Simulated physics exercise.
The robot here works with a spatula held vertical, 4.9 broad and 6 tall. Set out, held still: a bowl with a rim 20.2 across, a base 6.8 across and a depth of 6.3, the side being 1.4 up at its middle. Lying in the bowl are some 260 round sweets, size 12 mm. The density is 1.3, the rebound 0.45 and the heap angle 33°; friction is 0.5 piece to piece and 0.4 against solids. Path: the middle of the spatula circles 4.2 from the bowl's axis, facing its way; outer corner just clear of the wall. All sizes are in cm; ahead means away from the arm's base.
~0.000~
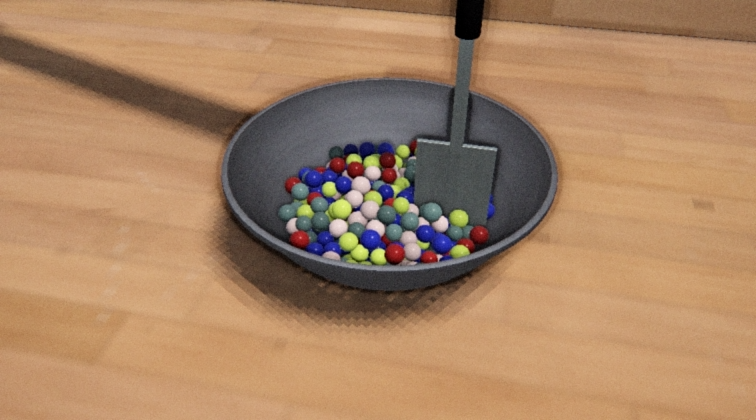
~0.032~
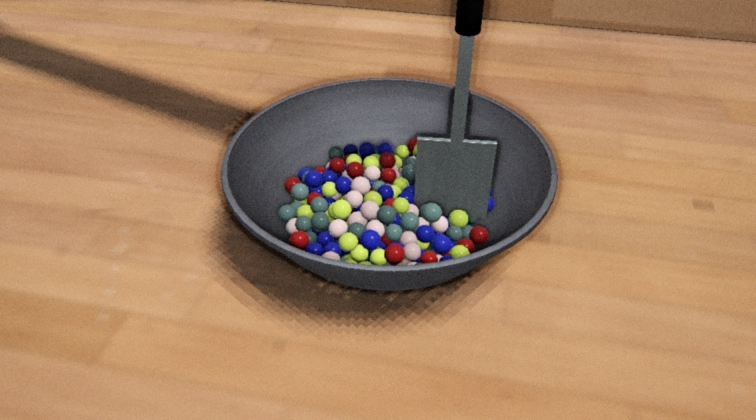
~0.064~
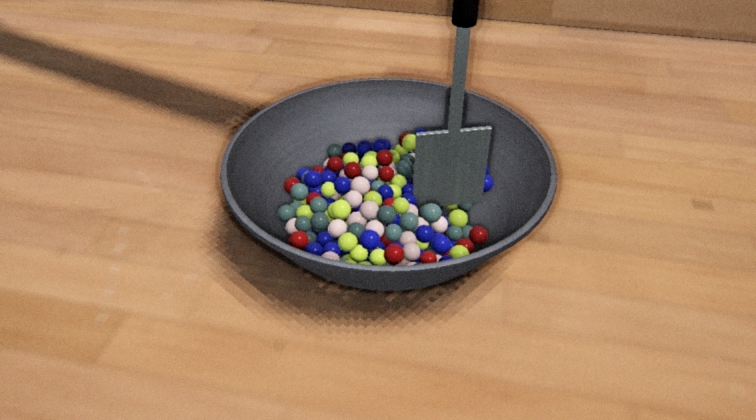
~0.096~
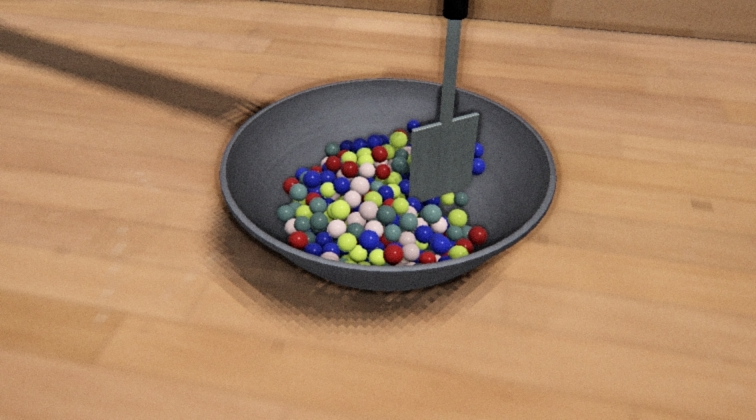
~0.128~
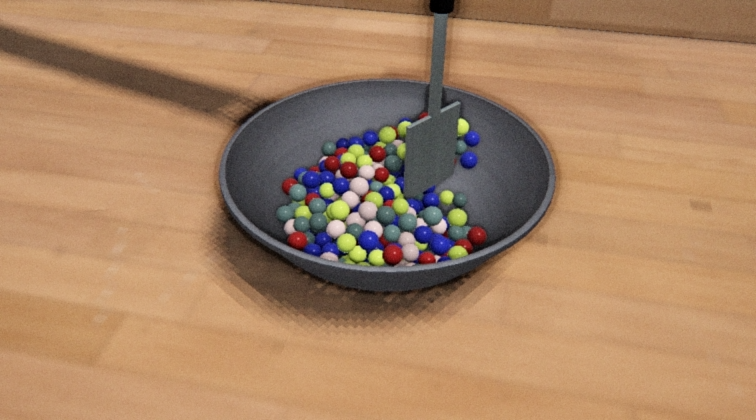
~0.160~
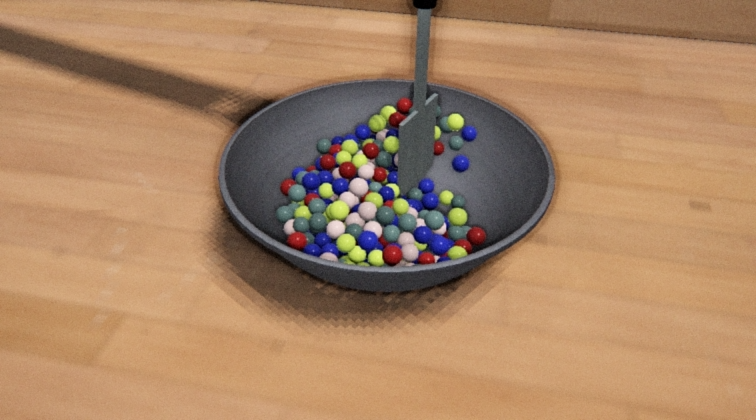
The footage shows a dark bowl of small multicoloured balls on a wooden surface as an upright spatula with a black handle sweeps from the right side toward the back and leftward, turning edge-on while balls shift and pile around it.
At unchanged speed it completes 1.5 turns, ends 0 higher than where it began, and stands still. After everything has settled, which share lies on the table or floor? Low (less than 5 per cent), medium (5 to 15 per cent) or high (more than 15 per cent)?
The share is low, less than 5 per cent.
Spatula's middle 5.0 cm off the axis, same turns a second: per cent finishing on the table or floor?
Close to 5 in a hundred then.
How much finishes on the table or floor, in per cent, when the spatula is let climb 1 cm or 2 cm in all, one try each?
Near 0 in a hundred, then near 0 in a hundred.
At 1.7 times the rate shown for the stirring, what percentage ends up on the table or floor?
That gives about 30 percent.
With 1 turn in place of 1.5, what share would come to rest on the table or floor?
I'd expect around 0 per cent.
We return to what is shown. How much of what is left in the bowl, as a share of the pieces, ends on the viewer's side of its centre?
Roughly 65 per cent.
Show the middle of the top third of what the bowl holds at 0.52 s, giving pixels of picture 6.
I'd put it at around (377, 242).
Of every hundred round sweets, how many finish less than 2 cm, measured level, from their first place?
5 %.
After 0.52 s, 254° round, highest piece 8 above the table; 262 in the bowl.
After 0.89 s, 78° round, highest piece 7 above the table; 258 in the bowl, 4 on the table or floor.
After 1.27 s, 180° round, highest piece 6 above the table; 257 in the bowl, 5 on the table or floor.
After 1.97 s, 180° round, highest piece 6 above the table; 257 in the bowl, 5 on the table or floor.
At rest, 257 in the bowl, 5 on the table or floor. That is 2 % on the table or floor.
